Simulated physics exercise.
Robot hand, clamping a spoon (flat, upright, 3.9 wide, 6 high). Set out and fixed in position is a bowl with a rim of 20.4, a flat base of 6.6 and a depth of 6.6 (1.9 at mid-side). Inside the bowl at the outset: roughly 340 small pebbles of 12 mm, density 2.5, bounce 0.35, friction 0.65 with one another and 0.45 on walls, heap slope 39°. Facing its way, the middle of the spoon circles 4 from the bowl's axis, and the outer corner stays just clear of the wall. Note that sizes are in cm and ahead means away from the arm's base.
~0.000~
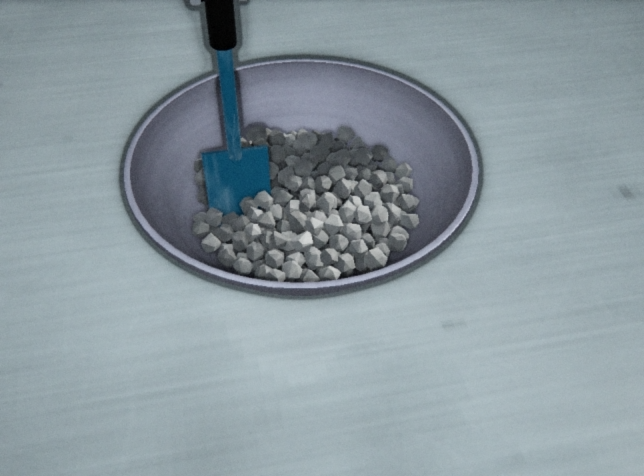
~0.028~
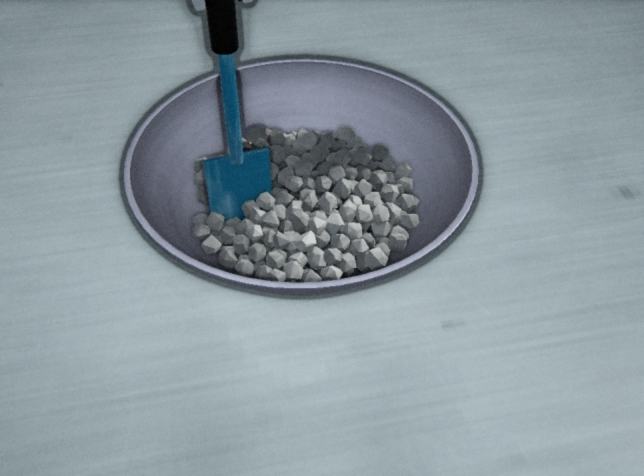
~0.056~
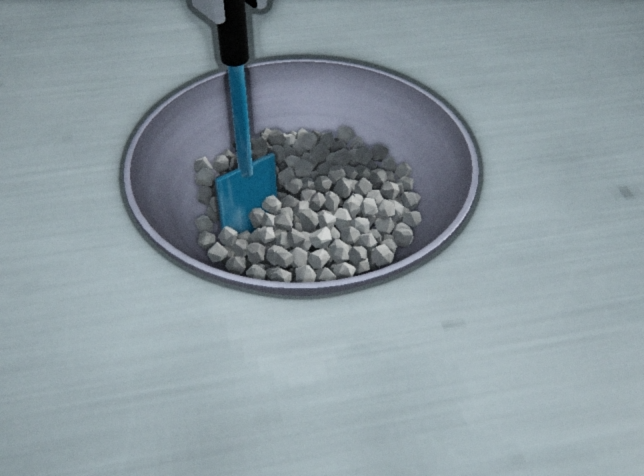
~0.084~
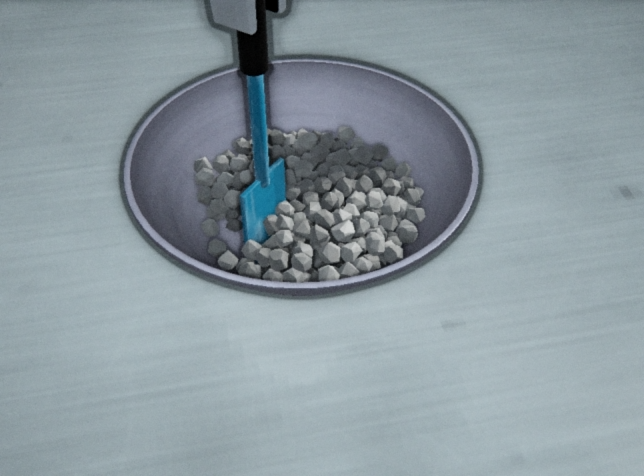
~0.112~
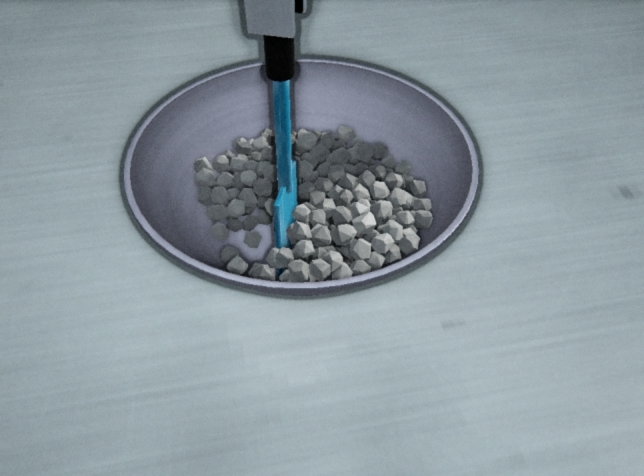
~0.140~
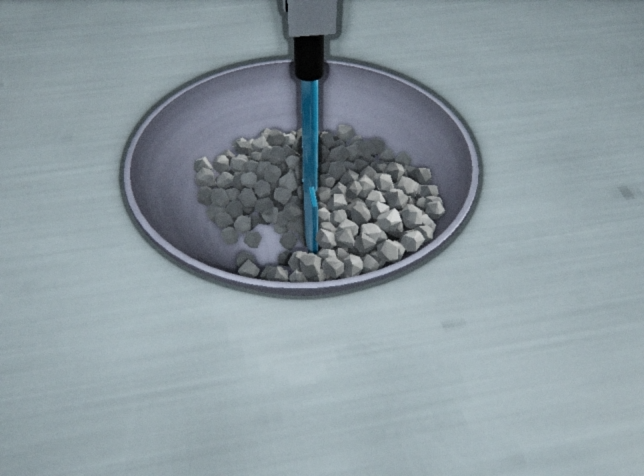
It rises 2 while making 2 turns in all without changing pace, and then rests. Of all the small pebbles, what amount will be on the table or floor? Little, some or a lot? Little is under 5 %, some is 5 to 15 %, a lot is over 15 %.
Some.
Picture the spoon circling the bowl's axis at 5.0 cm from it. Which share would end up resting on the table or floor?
In that case roughly 15 per cent.
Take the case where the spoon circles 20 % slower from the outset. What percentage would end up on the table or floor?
My guess is about 5 per cent.
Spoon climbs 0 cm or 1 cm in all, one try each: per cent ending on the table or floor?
Try one: Around 20 %; try two: Around 15 %.
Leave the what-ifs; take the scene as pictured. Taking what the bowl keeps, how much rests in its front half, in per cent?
Around 55 per cent of what the bowl keeps.
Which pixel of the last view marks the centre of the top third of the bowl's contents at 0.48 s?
Roughly pixel (211, 160).
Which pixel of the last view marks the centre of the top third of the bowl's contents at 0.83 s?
(311, 167).
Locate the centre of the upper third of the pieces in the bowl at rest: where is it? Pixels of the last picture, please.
About (250, 214).
After 0.48 s, 334° round, highest piece 8 above the table; 312 in the bowl, 19 on the table or floor, 4 in flight or on the tool.
After 0.83 s, 222° round, highest piece 7 above the table; 310 in the bowl, 25 on the table or floor.
After 1.20 s, 0° round, highest piece 6 above the table; 308 in the bowl, 27 on the table or floor.
After 1.90 s, 0° round, highest piece 6 above the table; 308 in the bowl, 27 on the table or floor.
In the end, 308 in the bowl, 27 on the table or floor. That is 8 % on the table or floor.
